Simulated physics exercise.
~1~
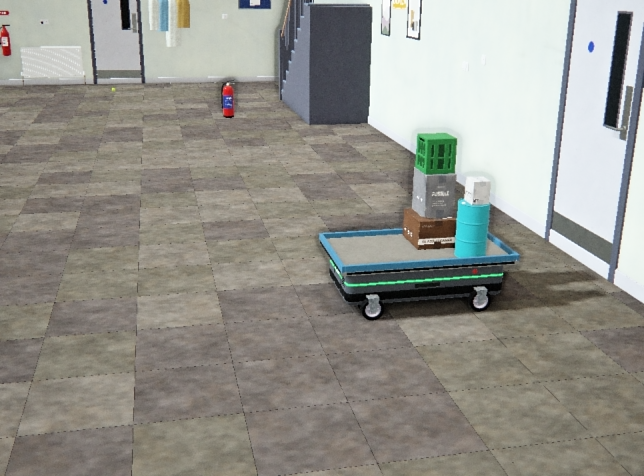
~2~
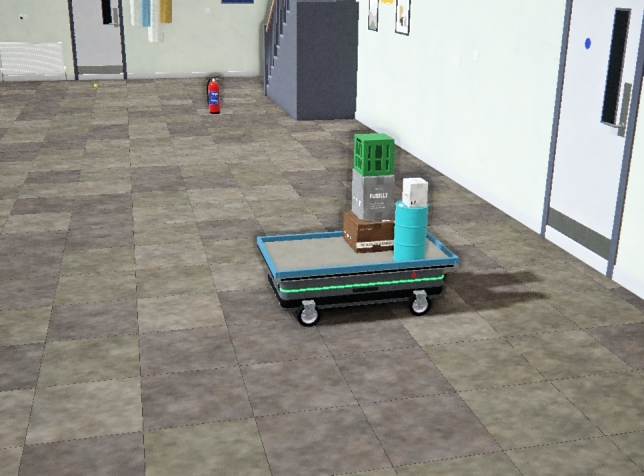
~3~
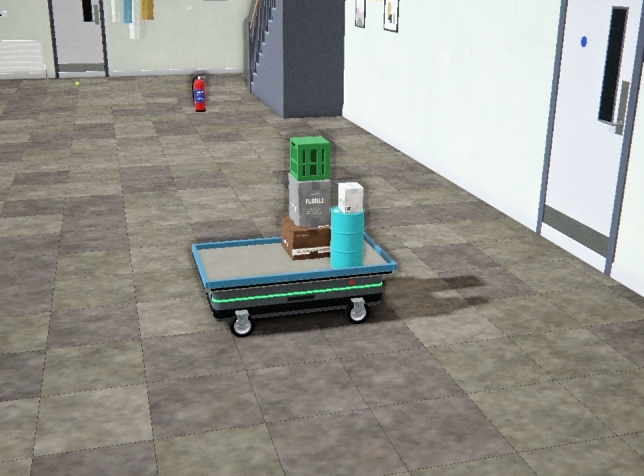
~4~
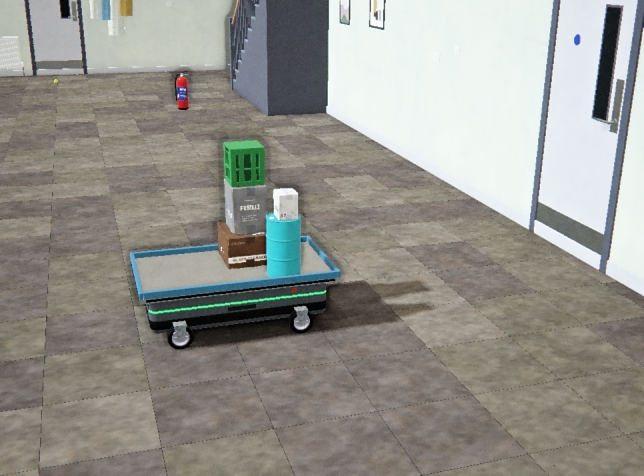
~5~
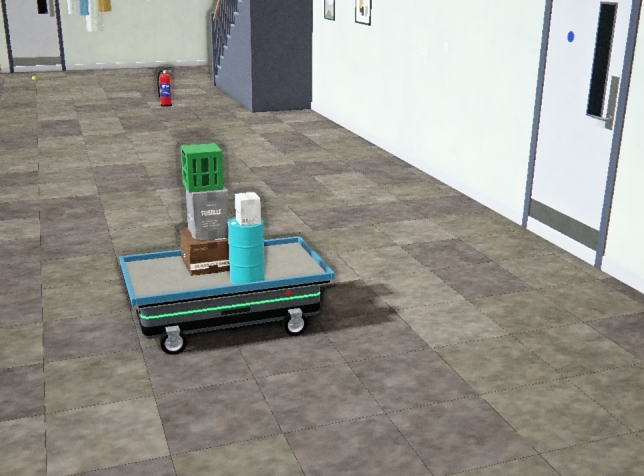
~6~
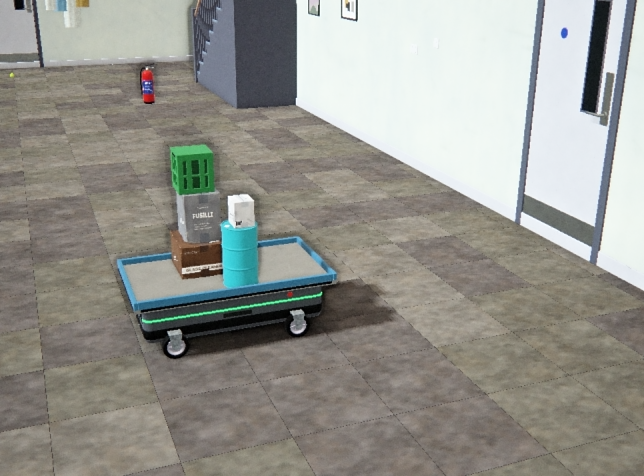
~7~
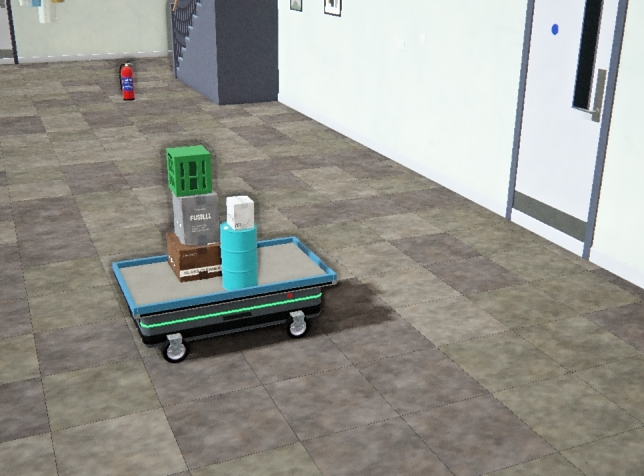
In a tiled hallway, a loaded robot cart rolls left and stops, its stack still upright.
